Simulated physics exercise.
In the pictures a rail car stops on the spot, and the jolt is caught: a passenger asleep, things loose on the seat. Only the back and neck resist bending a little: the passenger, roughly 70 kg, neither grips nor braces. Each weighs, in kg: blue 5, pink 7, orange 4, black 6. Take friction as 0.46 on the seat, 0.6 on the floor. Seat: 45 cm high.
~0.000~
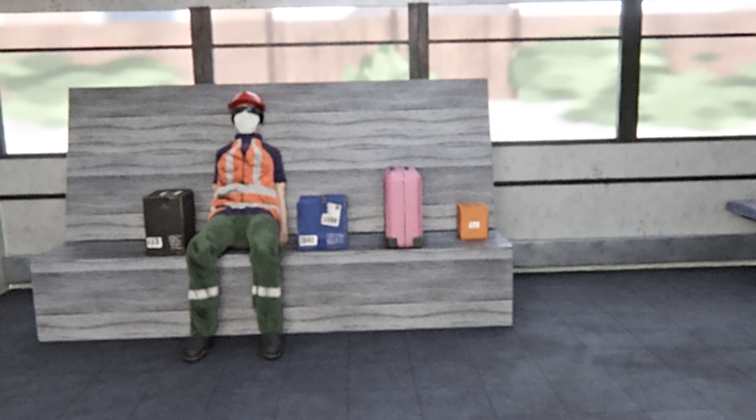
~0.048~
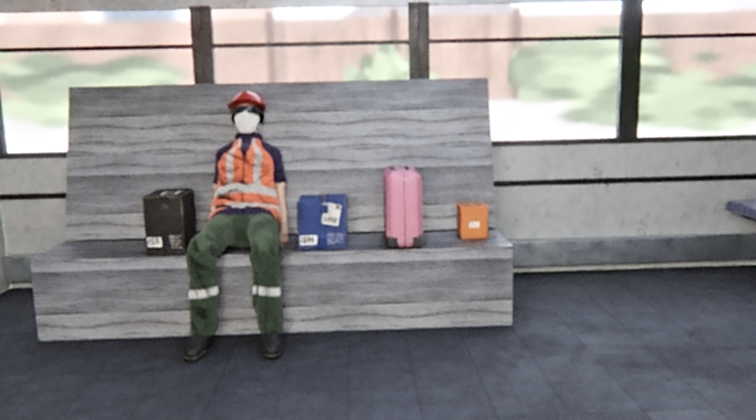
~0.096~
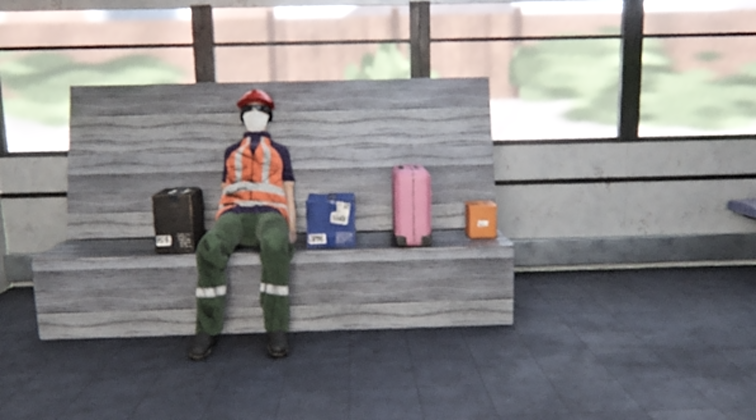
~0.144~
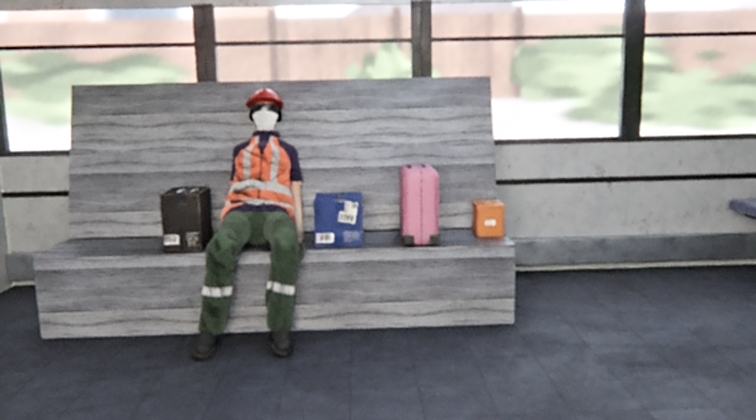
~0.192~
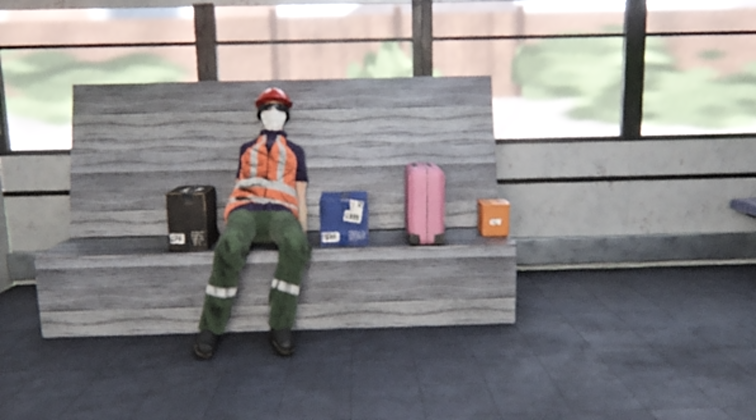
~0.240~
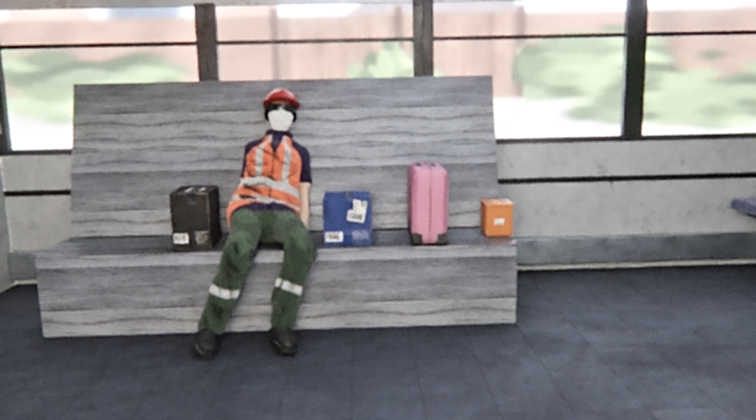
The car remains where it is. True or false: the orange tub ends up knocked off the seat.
False.
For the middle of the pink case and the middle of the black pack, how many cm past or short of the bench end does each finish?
Pink case: 50 cm short; black pack: 180 cm short.
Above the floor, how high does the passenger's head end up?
I'd say close to 105 cm off the floor.
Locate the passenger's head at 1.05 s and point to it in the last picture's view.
Roughly (317, 131) in the last view.
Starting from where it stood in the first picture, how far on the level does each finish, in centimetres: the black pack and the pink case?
For the black pack it is 10, for the pink case it is 10.
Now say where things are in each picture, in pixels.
The first frame shows orange tub (472, 221), black pack (171, 221).
The second frame shows orange tub (472, 221), black pack (171, 221).
The third frame shows orange tub (481, 220), black pack (180, 219).
The fourth frame shows orange tub (488, 219), black pack (188, 218).
The fifth frame shows orange tub (493, 218), black pack (193, 217).
The sixth frame shows orange tub (497, 218), black pack (197, 217). Everything loose set off at about 1.1 m/s.
After 0.40 s the orange tub is 6 cm short of the bench end, tilted 0°, near (497, 218) in the last picture's view; the black pack 177 cm short of the bench end, tilted 0°.
After 0.65 s the orange tub is 6 cm short of the bench end, tilted 0°, near (497, 218) in the last picture's view.
After 1.05 s the orange tub is 6 cm short of the bench end, tilted 0°, near (497, 218) in the last picture's view; the black pack 177 cm short of the bench end, tilted 0°.
At rest, 1.5 s, blue holdall stays on; pink case stays on; orange tub stays on; black pack stays on; passenger's hips keep to the seat.
